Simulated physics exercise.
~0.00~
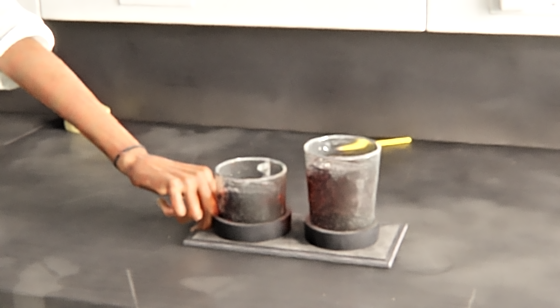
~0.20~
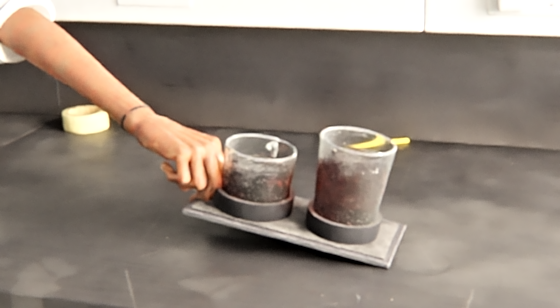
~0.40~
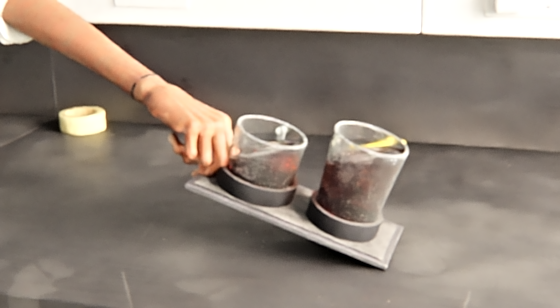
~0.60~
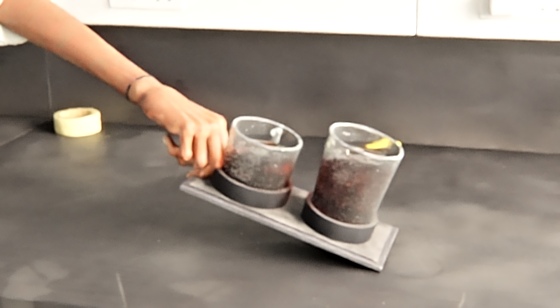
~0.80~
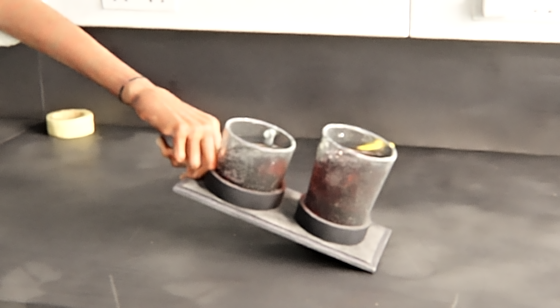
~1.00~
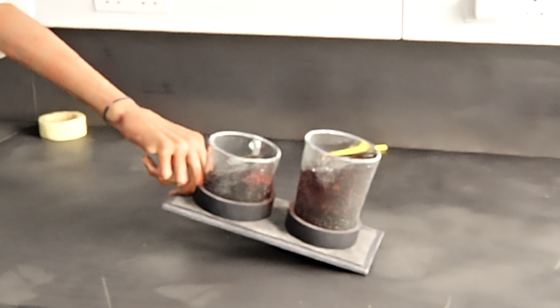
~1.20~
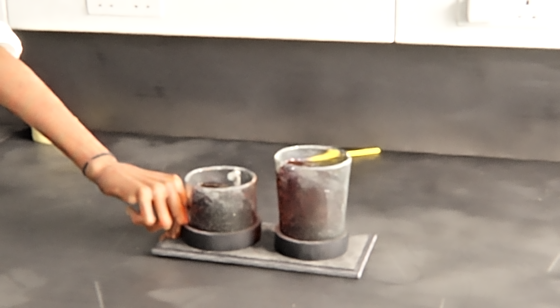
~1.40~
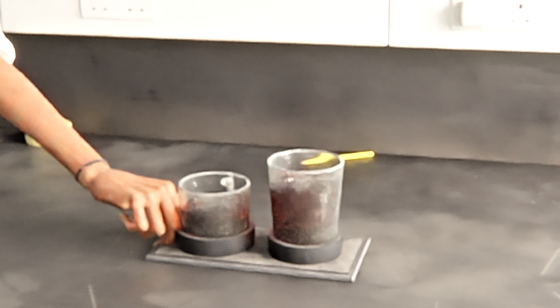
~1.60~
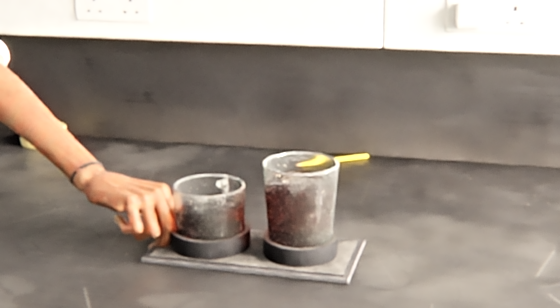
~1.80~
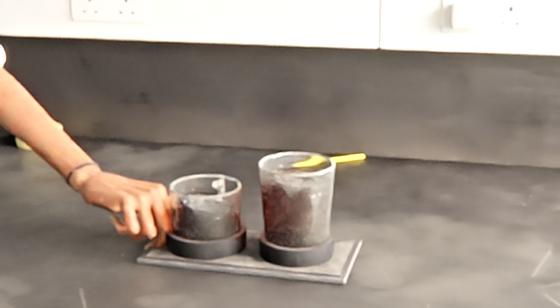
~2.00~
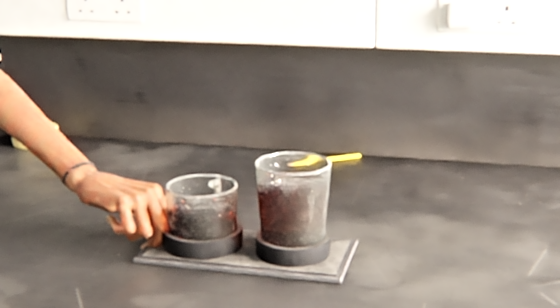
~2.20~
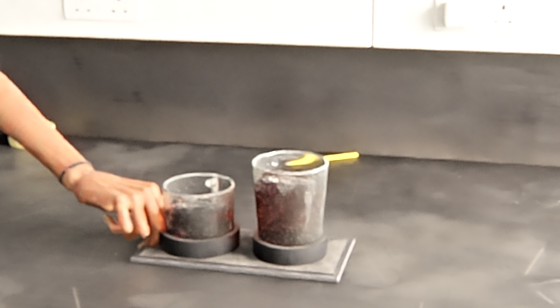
Tray holding two glass containers of dark contents being tilted up at its left end by a hand, then lowered flat again.
